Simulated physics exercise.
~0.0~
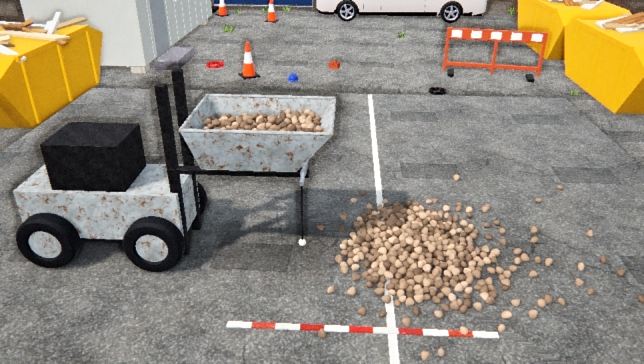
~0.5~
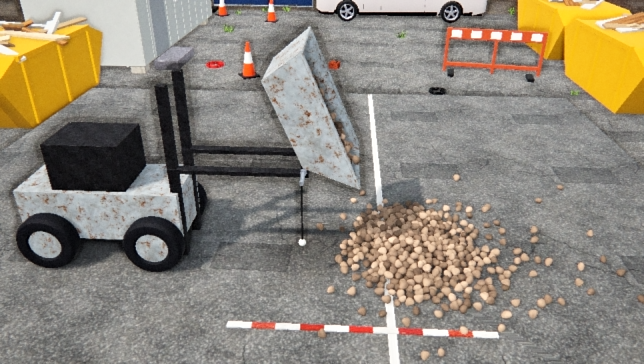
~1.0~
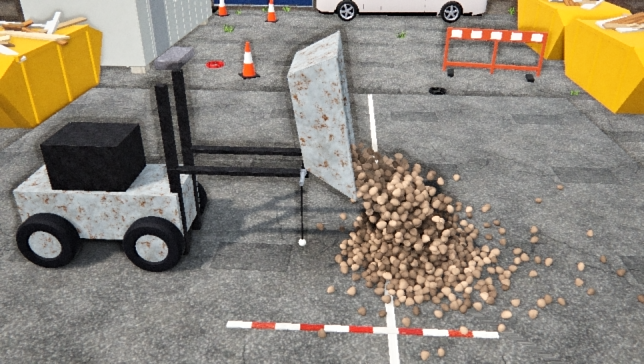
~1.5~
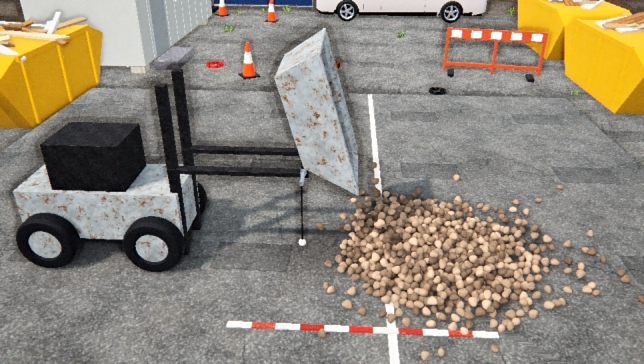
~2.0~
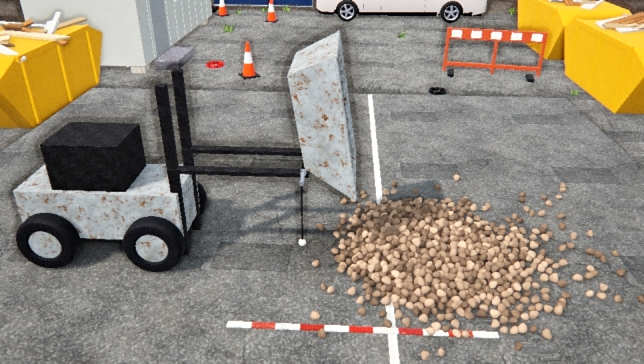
On a paved yard, a forklift's skip tips, jerks, and empties brown stones onto a pile.
